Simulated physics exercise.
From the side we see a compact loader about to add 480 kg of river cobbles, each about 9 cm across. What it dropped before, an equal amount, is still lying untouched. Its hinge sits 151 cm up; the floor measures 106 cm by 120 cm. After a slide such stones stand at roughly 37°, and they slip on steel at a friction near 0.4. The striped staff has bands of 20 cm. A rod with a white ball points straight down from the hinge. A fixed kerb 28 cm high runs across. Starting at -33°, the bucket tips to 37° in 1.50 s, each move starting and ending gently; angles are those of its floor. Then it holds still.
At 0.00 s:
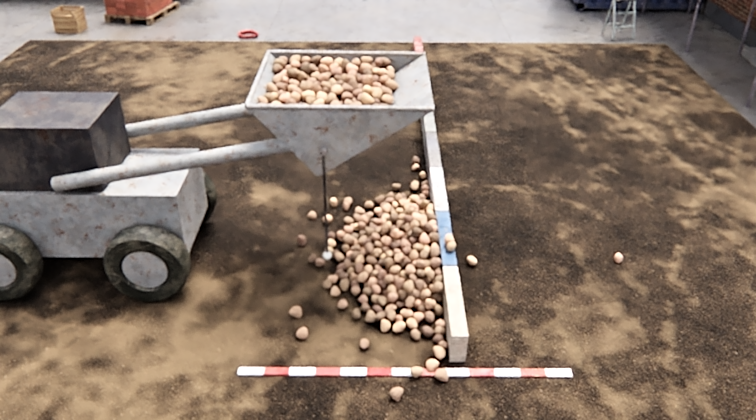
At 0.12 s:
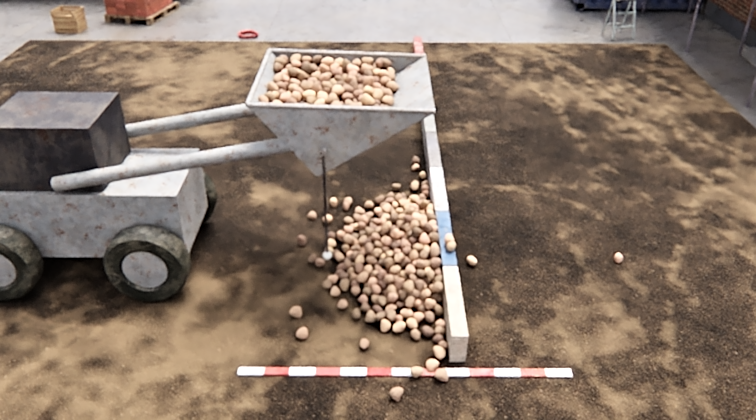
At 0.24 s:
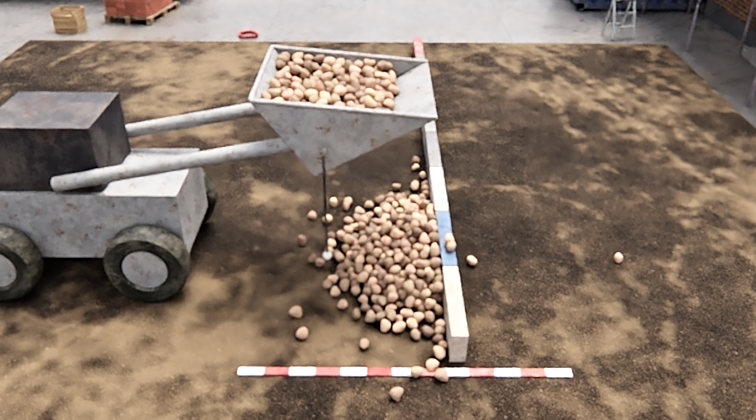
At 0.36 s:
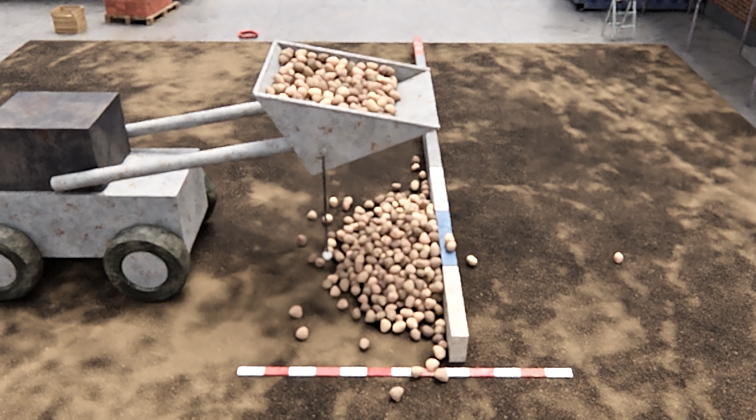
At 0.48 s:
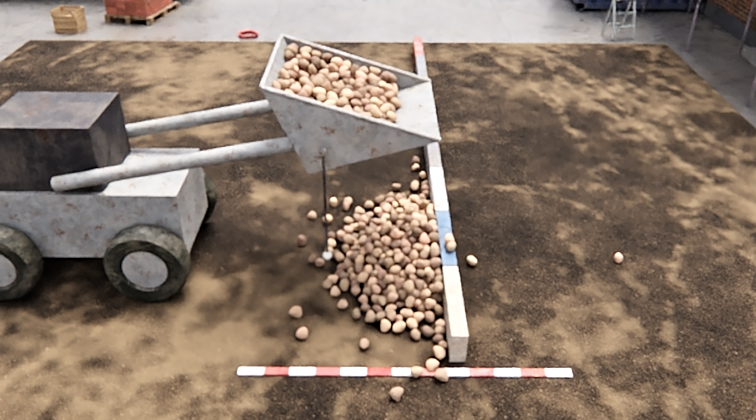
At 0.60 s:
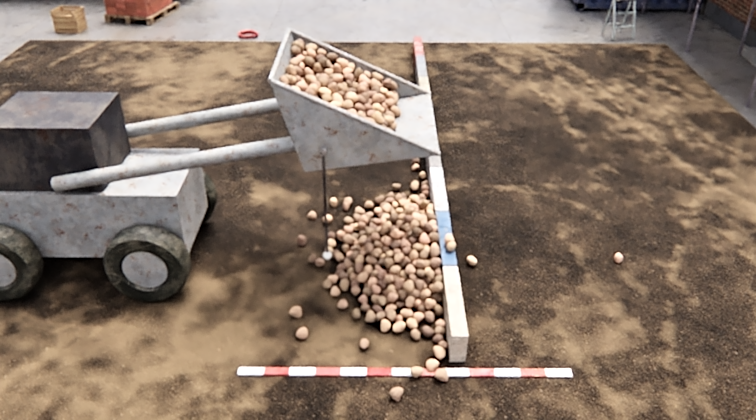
To begin with, a grey loader on the left holds a bucket full of rounded stones, nearly level, above an earlier pile lying against a long kerb. The bucket then slowly tilts, its right lip lowering and its left side rising, while the stones inside shift slightly and the pile below stays still.
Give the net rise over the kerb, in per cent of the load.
About 60 per cent.
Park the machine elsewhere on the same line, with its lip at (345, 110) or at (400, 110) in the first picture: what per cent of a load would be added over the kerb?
About 0 and 25 per cent.
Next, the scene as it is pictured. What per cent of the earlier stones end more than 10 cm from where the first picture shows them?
About 5 per cent.
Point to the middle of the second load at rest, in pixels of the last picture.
Near (470, 252).
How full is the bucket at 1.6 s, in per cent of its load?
About 55 per cent.
After 1.1 s the floor is at 26°; in per cent of one load, 100 in the bucket, 100 on this side of the kerb; the foremost stones are at (465, 244).
After 1.6 s the floor is at 37°; in per cent of one load, 54 in the bucket, 144 on this side of the kerb, 2 over the kerb; the foremost stones are at (484, 244).
After 2.0 s the floor is at 37°; in per cent of one load, 13 in the bucket, 155 on this side of the kerb, 32 over the kerb; the foremost stones are at (546, 273).
After 4.7 s the floor is at 37°; in per cent of one load, 0 in the bucket, 140 on this side of the kerb, 60 over the kerb; the foremost stones are at (642, 258). Net gain over the kerb, 60.
